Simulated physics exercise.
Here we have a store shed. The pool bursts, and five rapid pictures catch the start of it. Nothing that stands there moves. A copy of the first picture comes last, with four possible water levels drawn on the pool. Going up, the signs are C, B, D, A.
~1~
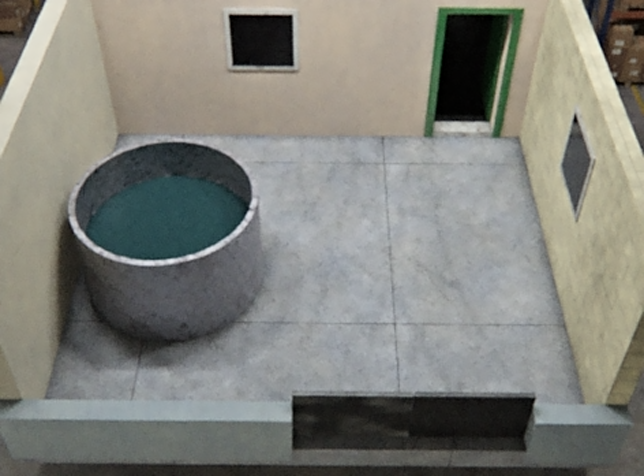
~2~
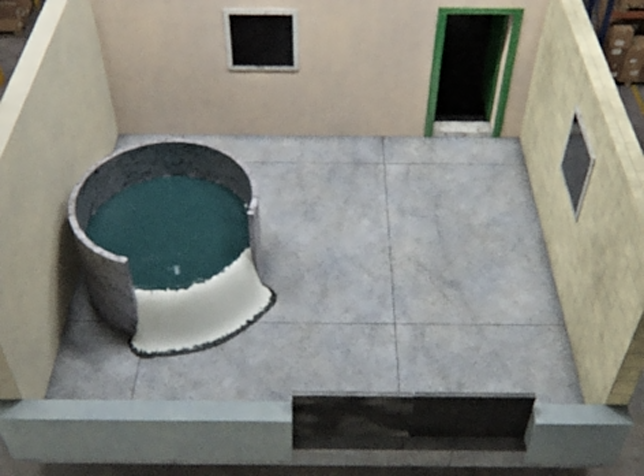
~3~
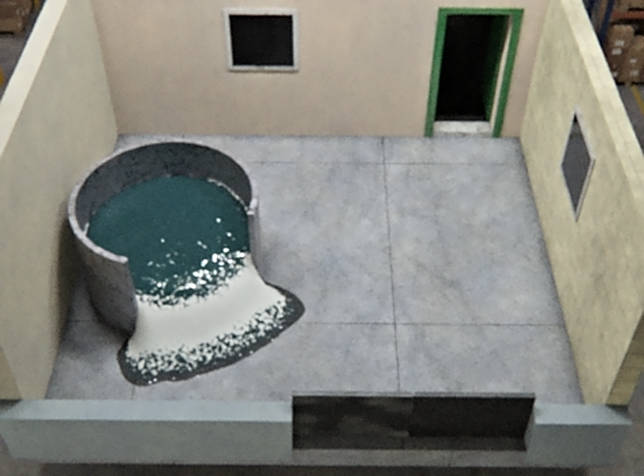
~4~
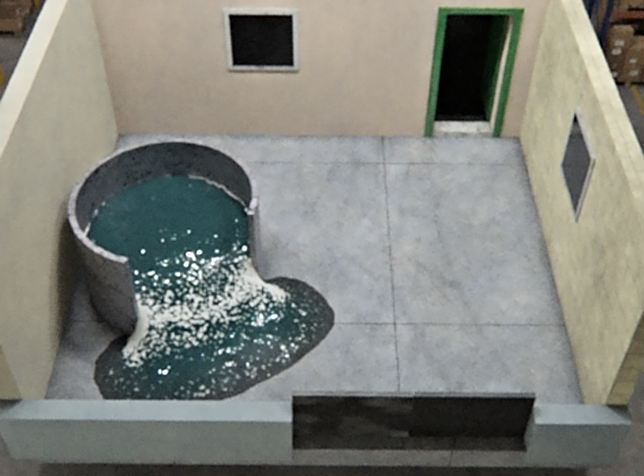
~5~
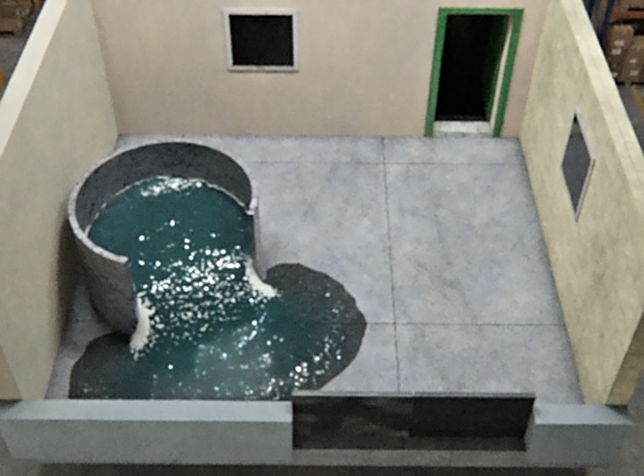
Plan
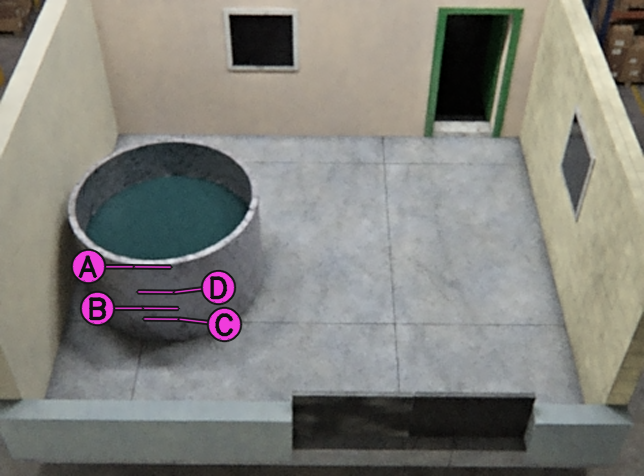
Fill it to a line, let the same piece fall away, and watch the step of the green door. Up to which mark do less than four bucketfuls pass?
I would pick level C.
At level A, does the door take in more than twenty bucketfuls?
Yes, it does.
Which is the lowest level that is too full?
Level B.
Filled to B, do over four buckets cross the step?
Yes.
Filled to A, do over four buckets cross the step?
Yes.
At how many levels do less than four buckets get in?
One.
In magenta, A at (151, 266); B at (159, 308); C at (161, 319); D at (156, 292); from the bottom up C, B, D, A.
With A, dozens of bucketfuls pour in.
With B, about 9 bucketfuls get in.
With C, a splash gets over, under a bucket.
With D, dozens of bucketfuls pour in.
